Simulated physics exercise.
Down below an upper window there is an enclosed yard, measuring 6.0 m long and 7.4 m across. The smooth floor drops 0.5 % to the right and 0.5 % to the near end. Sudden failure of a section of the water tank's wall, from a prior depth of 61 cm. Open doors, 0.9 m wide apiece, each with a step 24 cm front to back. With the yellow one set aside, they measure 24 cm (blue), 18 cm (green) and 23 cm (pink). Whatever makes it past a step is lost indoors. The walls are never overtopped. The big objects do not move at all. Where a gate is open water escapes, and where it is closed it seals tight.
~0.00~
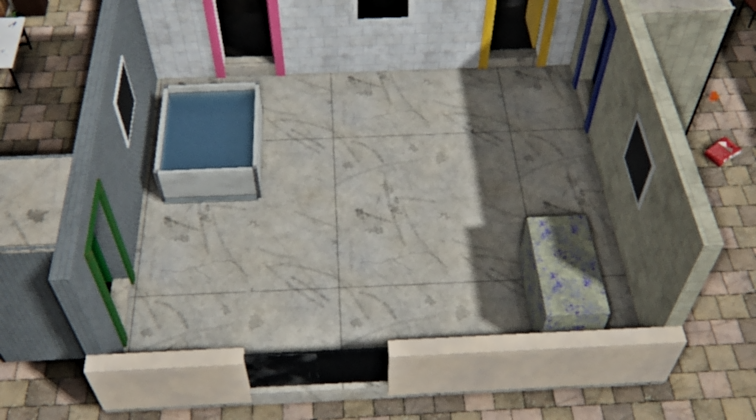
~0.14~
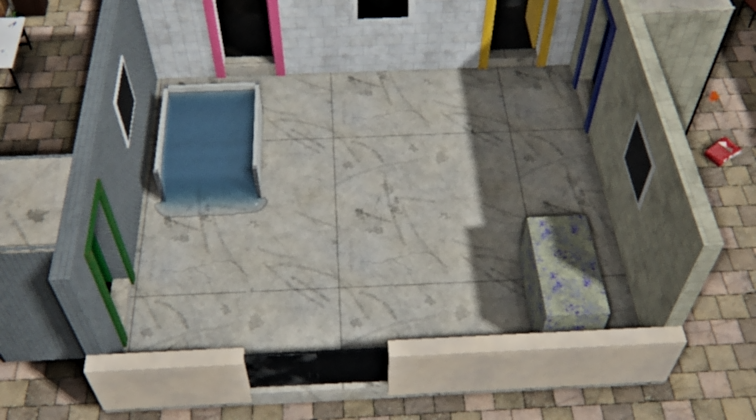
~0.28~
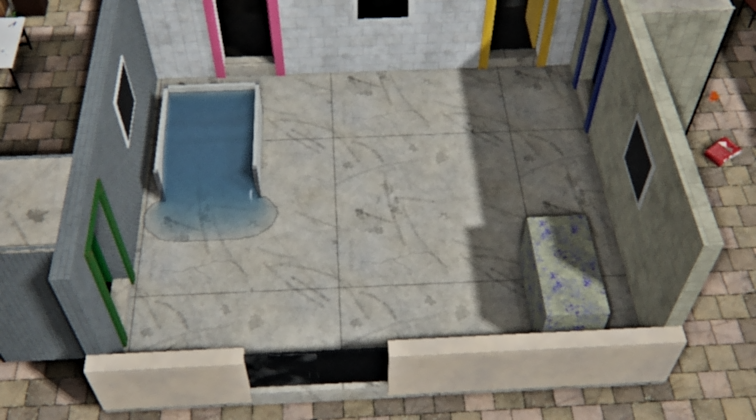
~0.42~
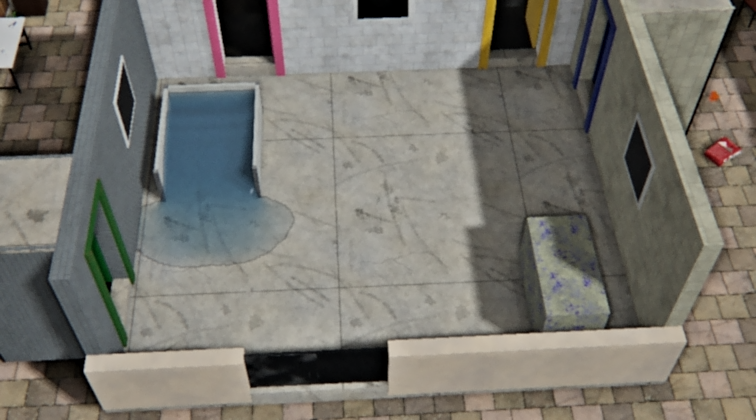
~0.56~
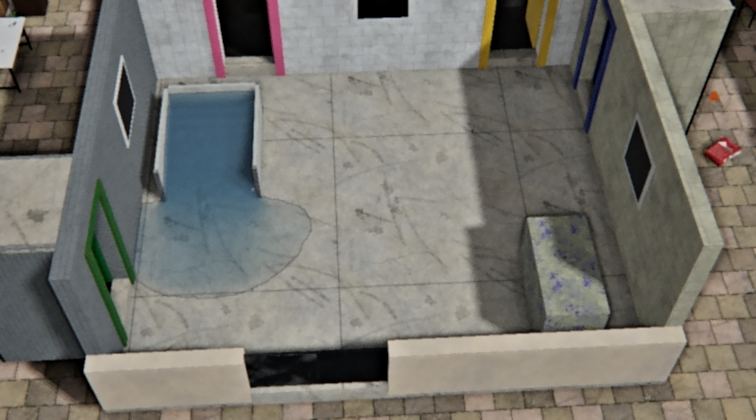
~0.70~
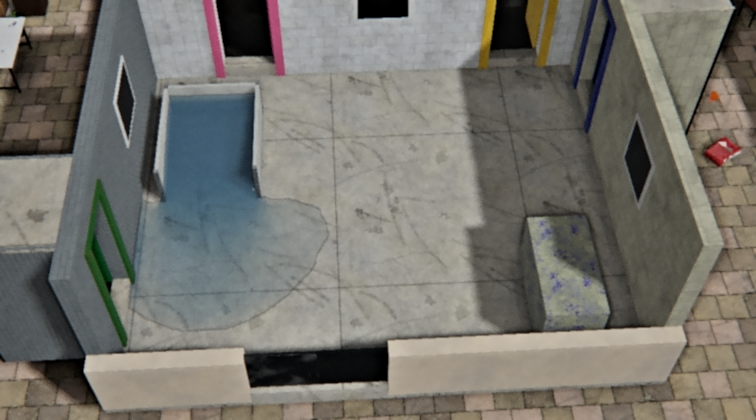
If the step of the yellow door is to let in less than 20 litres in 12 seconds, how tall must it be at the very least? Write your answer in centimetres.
At the very least, close to 6 cm.
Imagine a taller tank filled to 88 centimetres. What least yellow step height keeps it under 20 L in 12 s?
10.0 cm.
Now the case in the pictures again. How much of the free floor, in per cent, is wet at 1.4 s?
The wet part is about 25 per cent.
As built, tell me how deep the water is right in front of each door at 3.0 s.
Centimetres: Pink = 0, green = 18, yellow = 0, blue = 0.
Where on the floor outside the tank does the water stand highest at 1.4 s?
About (120, 384).
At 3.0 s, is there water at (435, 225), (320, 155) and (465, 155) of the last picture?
So the three spots come out spared, spared, spared, in that order.
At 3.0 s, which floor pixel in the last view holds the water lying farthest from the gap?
Lab note: Front tip approx. (573, 362).
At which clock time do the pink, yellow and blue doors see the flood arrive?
Pink 9.5 s, yellow 6.5 s, blue 6.0 s.
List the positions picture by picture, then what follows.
Still water, 61 cm deep, in the water tank at (209, 130); the yellow door at (519, 23) is dry, in the first picture.
Water pours out at (209, 187) and has run 0.3 m, to (172, 213); about 10 cm deep outside, 61 cm at the back, in the second picture.
The front is at (178, 238), 0.8 m from the gap at (210, 190); 1.3 m2 of floor is wet, 61 cm left at the back, in the third picture.
The front is at (187, 263), 1.3 m from the gap at (210, 191); 2.3 m2 of floor is wet, 59 cm left at the back, in the fourth picture.
The front is at (185, 293), 1.8 m from the gap at (210, 191); 3.7 m2 of floor is wet, 52 cm left at the back, in the fifth picture.
The gap is at (210, 191), the front 2.3 m out at (182, 325); the back of the water tank holds 52 cm; 4.9 m in a straight line remain to the yellow door at (519, 23), in the sixth picture.
After 1.4 s water covers 25 % of the floor, deepest (37 cm) near (120, 384); it has not reached the yellow door.
After 3.0 s water covers 30 % of the floor, deepest (26 cm) near (135, 371); it has not reached the yellow door.
After 12.0 s water covers 90 % of the floor, deepest (8 cm) near (535, 184); 6 cm at the yellow door, 0 litres in over its 20 cm step.
At the yellow door as built, the water arrived by 6.5 s and peaked near 10 cm at 8.4 s.
With a step of 5 cm, 30 litres would have come in within the 12 s; with 6.5 cm, 13 litres. So under 20 litres takes about 6 cm.
